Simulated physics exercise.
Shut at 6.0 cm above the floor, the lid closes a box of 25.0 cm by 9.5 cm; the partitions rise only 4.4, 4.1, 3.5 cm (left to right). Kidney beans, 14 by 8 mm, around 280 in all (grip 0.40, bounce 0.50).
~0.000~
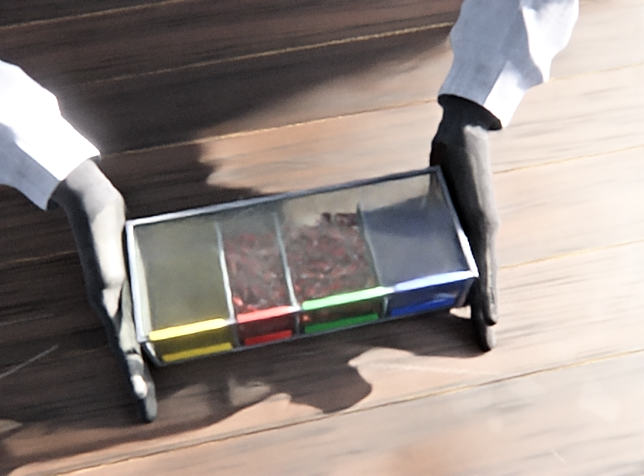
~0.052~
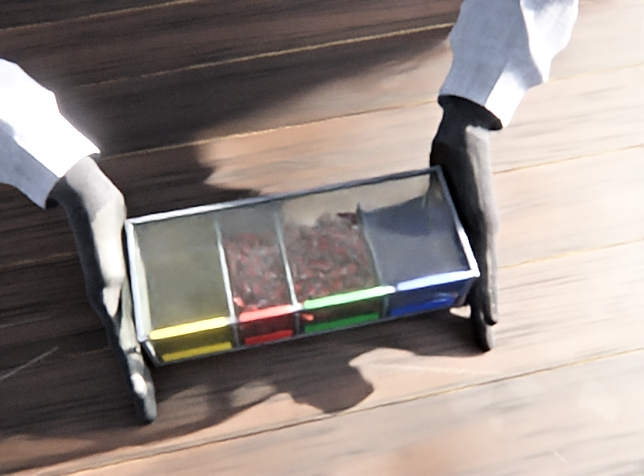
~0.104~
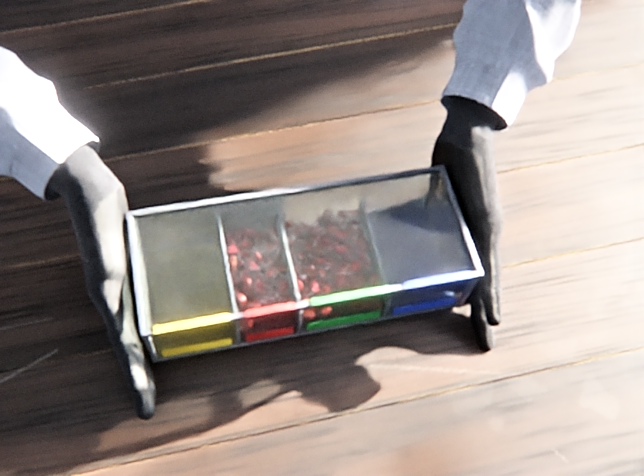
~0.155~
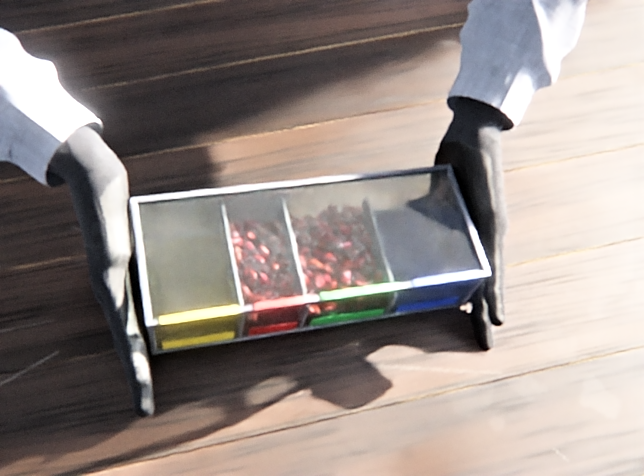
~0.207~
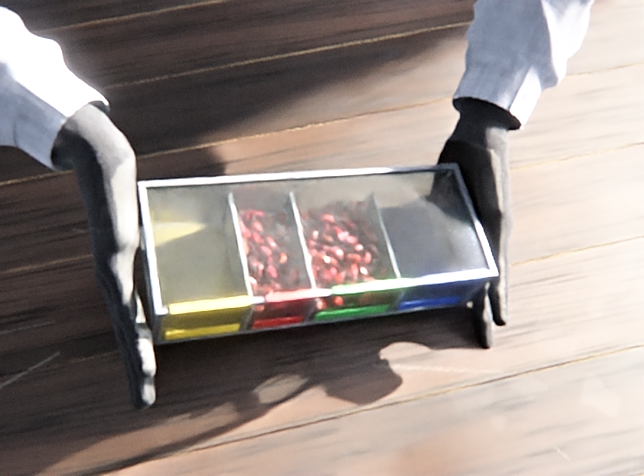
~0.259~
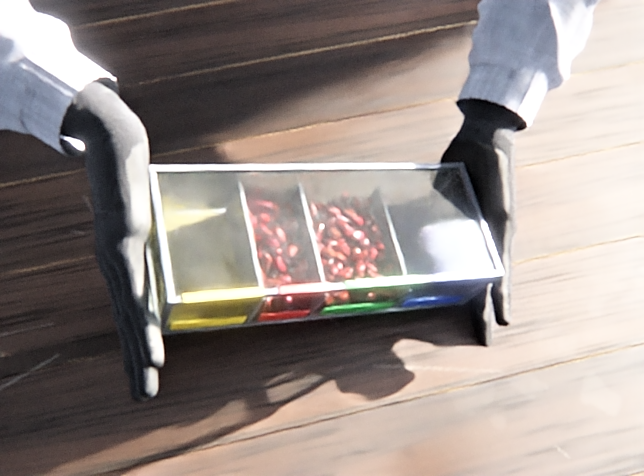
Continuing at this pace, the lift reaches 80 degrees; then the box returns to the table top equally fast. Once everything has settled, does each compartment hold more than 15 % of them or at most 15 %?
Red compartment: More than 15 %; blue compartment: More than 15 %; green compartment: More than 15 %; yellow compartment: At most 15 %.
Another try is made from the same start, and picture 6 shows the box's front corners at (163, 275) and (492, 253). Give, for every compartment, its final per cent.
Final shares, in per cent - red: 30, blue: 30, green: 35, yellow: 0.
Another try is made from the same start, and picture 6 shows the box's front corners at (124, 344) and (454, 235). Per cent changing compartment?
Then around 20 percent would end up out of place.
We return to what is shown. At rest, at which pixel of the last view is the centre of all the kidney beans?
Resting centre estimate: Around (349, 279).
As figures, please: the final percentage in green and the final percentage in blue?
Final shares - green 40 percent, blue 30 percent.
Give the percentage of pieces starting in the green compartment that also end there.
Something like 60 per cent.
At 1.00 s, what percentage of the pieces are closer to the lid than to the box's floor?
Close to 30 in a hundred.
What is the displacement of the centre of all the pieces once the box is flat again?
3.5 cm, roughly.
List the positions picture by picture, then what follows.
The first picture shows box tilt 0 degrees, front corners at (143, 337) and (470, 273); red 40 %, green 60 %.
The second picture shows box tilt 1 degrees, front corners at (143, 336) and (472, 272).
The third picture shows box tilt 4 degrees, front corners at (146, 331) and (476, 272), lowest corner right front.
The fourth picture shows box tilt 9 degrees, front corners at (151, 321) and (483, 272), lowest corner right front.
The fifth picture shows box tilt 14 degrees, front corners at (161, 310) and (490, 272), lowest corner right front.
The sixth picture shows box tilt 19 degrees, front corners at (173, 298) and (496, 272), lowest corner right front; red 40 %, green 60 %. The box's pace is about 95 degrees a second.
Then, at 1.00 s, tilt 79 degrees; red 40 %, blue 10 %, green 50 %.
After 1.49 s, tilt 34 degrees; red 30 %, blue 30 %, green 40 %.
After 2.05 s, tilt 0 degrees; red 30 %, blue 30 %, green 40 %.
In the end, at 2.5 s, red 30 %, blue 30 %, green 40 %, yellow 0 %.
